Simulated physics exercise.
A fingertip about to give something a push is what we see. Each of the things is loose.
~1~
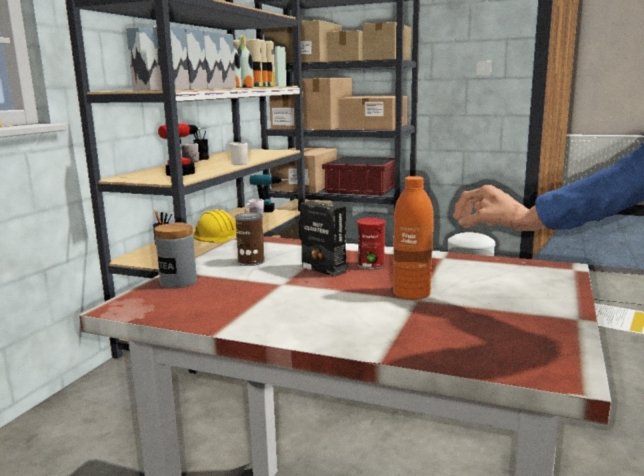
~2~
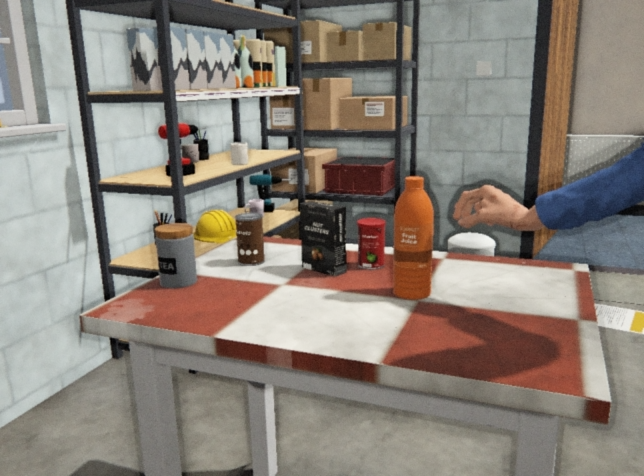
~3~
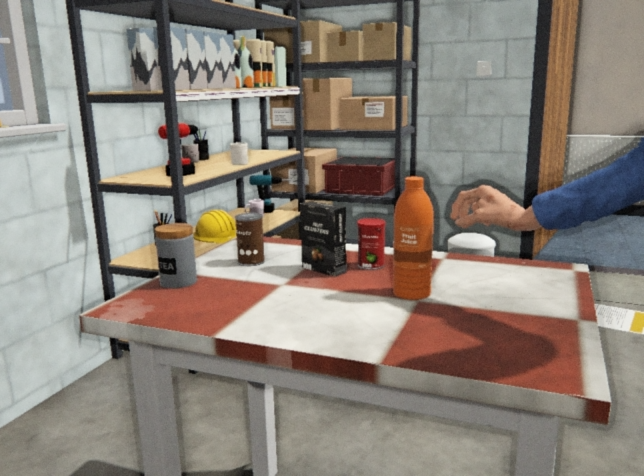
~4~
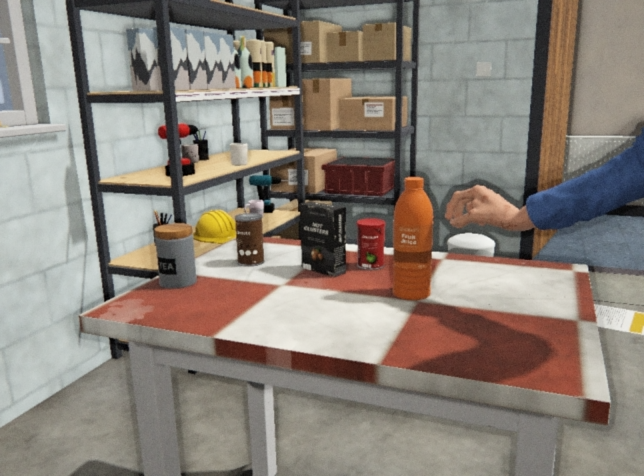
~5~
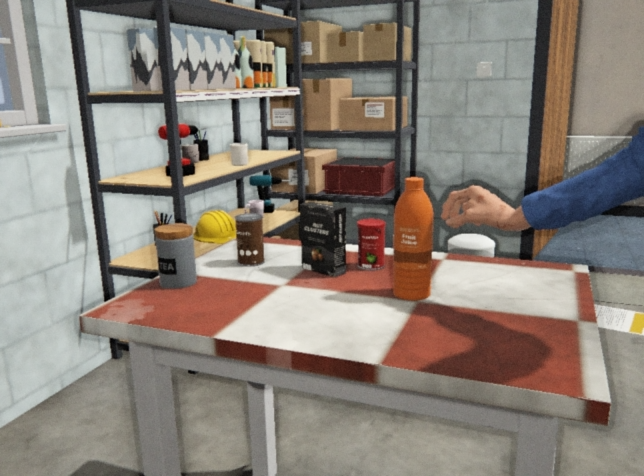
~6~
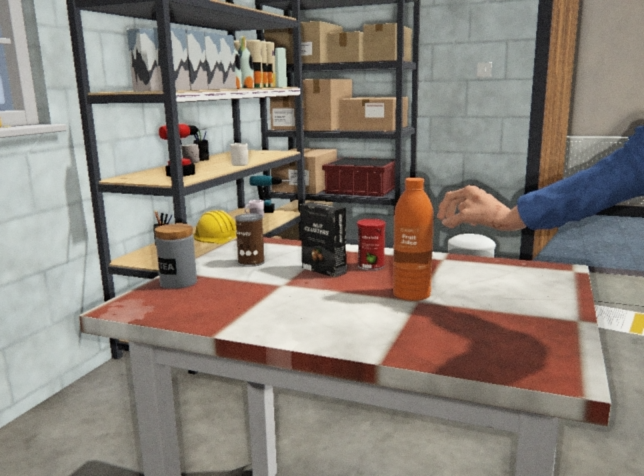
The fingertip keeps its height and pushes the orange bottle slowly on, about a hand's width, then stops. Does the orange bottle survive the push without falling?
No.
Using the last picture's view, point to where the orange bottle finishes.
Near pixel (329, 268).
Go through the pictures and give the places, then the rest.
In the first picture, orange bottle (413, 237).
In the second picture, orange bottle (413, 238).
In the third picture, orange bottle (413, 238).
In the fourth picture, orange bottle (413, 238).
In the fifth picture, orange bottle (413, 238).
In the sixth picture, orange bottle (413, 239).
Then, 0.80 s later than the last frame, orange bottle tilted by 24° near (388, 234).
Then, 1.10 s later than the last frame, orange bottle tilted by 66° near (350, 250).
When it is over, lying over on the table, orange bottle. End places, in pixels of the last picture, orange bottle near (330, 268).
